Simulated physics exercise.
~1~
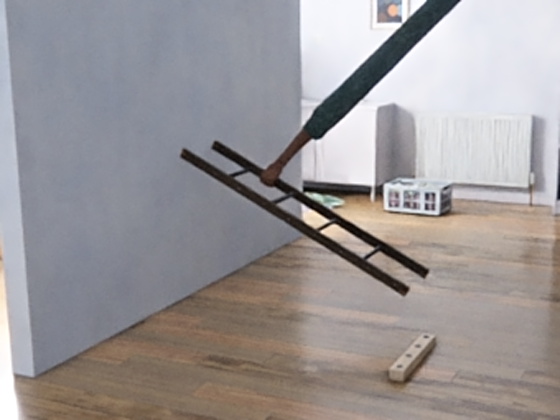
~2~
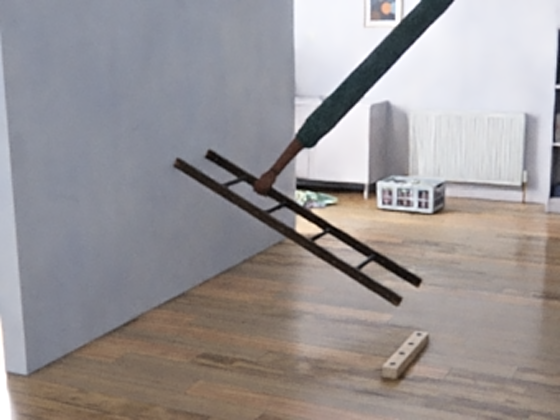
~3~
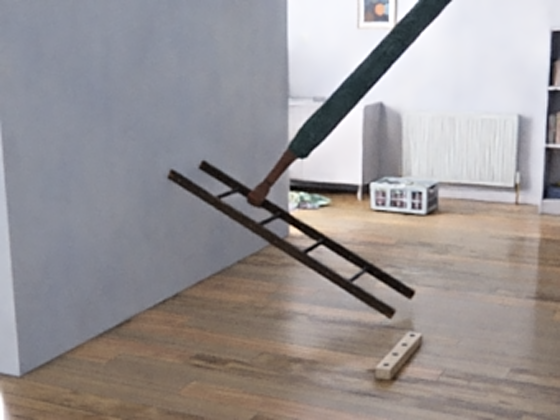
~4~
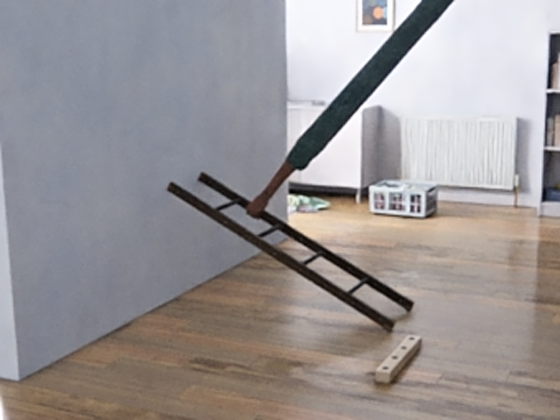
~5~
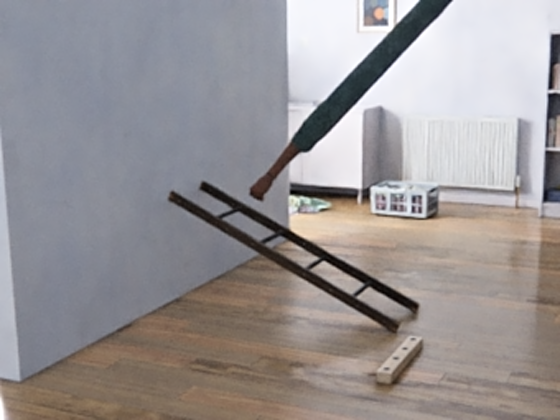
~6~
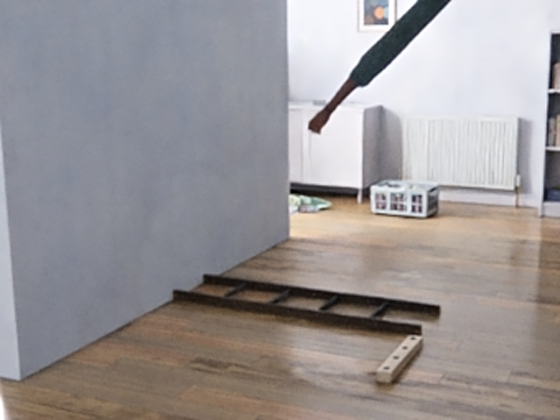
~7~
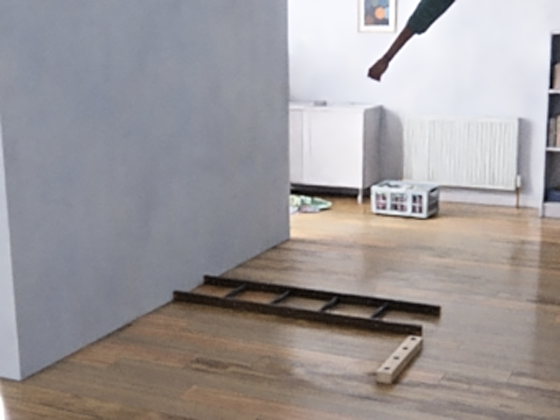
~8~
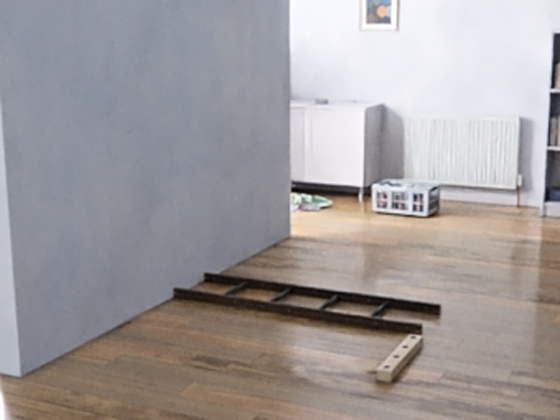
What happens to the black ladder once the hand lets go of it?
It does not stay leaning on the wall. It slides down and ends up lying flat on the wooden floor.
Against a grey wall, a hand leans a black ladder, which slips flat when released.
